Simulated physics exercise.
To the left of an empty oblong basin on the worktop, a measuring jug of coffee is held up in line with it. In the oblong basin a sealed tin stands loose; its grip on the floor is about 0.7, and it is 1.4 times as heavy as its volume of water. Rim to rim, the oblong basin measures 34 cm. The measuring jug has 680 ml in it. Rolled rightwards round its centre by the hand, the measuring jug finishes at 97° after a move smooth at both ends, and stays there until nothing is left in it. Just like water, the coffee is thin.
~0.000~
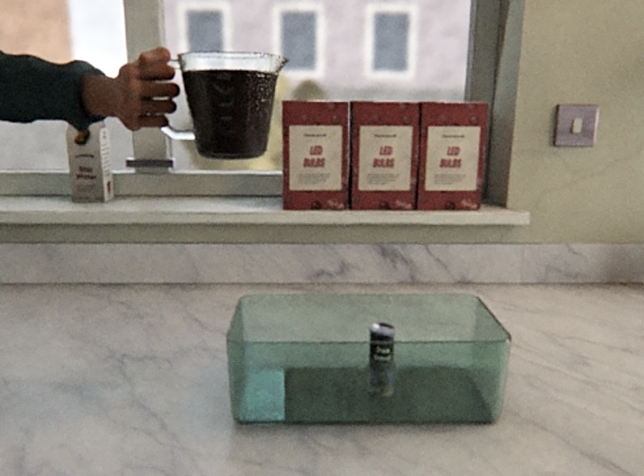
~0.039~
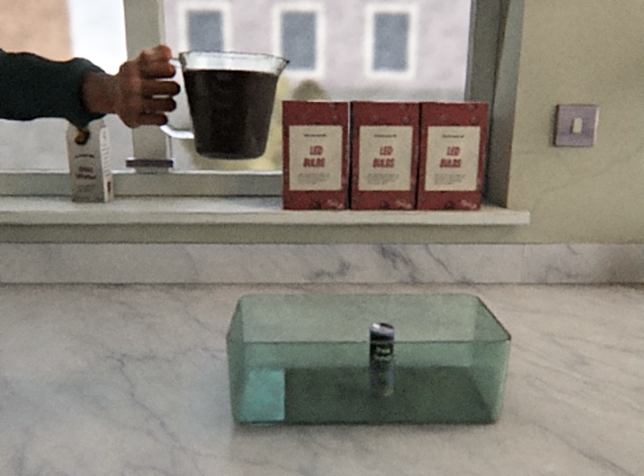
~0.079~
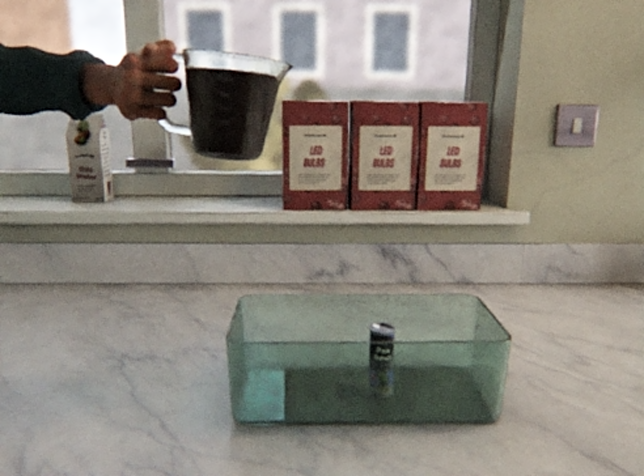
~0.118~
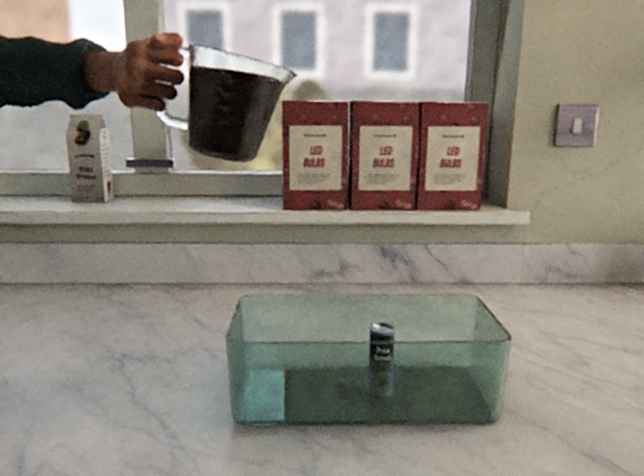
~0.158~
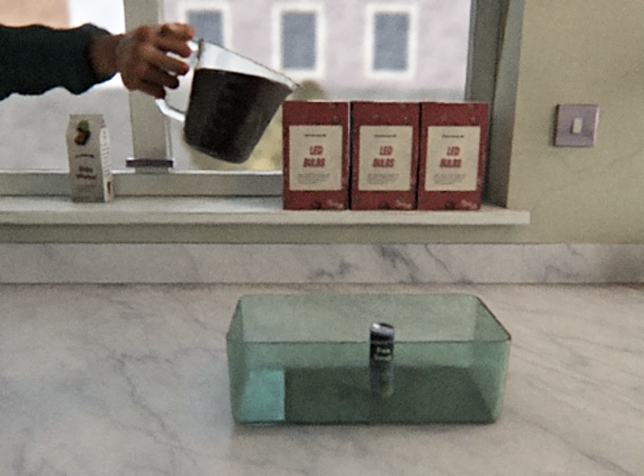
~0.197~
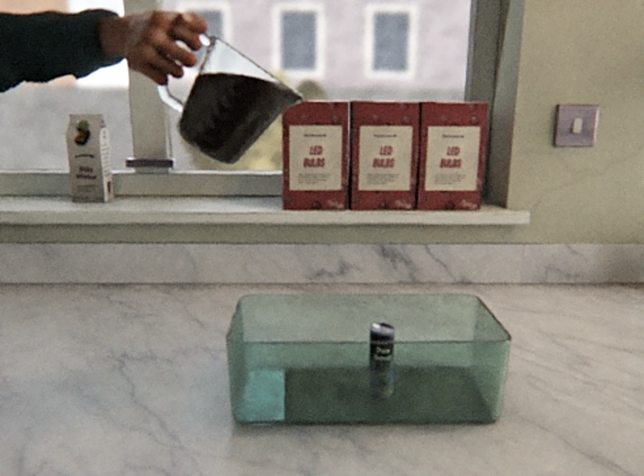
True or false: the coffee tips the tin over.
True.
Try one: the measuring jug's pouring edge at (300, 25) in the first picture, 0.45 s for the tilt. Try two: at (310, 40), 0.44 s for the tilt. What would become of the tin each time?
Run one: It does not tip. Run two: It does not tip.
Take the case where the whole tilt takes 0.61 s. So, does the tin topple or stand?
Outcome - the tin comes down.
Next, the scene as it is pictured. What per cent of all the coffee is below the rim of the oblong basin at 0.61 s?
Near 54 in a hundred.
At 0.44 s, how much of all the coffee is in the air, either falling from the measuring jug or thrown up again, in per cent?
About 50 per cent.
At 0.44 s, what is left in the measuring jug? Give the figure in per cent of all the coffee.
Roughly 48 percent.
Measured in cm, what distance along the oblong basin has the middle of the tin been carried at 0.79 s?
Roughly 4 cm.
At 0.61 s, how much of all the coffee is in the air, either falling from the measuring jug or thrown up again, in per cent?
About 32 percent.
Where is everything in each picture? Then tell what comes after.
In the first frame, tilt 0°; pouring edge (289, 58); surface from (185, 71) to (276, 72); the oblong basin's rim runs from (234, 318) to (493, 317); the tin's top is at (382, 331).
In the second frame, tilt 2°; pouring edge (290, 60); surface from (186, 70) to (277, 73).
In the third frame, tilt 6°; pouring edge (294, 65); surface from (189, 68) to (280, 76).
In the fourth frame, tilt 13°; pouring edge (298, 74); surface from (193, 67) to (284, 79).
In the fifth frame, tilt 23°; pouring edge (302, 86); surface from (197, 71) to (292, 83).
In the sixth frame, tilt 34°; pouring edge (305, 100); surface from (194, 86) to (302, 94).
Then, 0.44 s in, the tilt is 94° and 48 per cent is still to pour; the tin stands where it began.
Then, 0.61 s in, the tilt is 97° and 13 per cent is still to pour; the tin stands 1 cm from where it began.
Then, 0.79 s in, the tilt is 97° and 2 per cent is still to pour; the tin leans 25°.
Then, 0.99 s in, the tilt is 97° and 0 per cent is still to pour; the tin lies on its side.
Finally, the tin lies on its side.
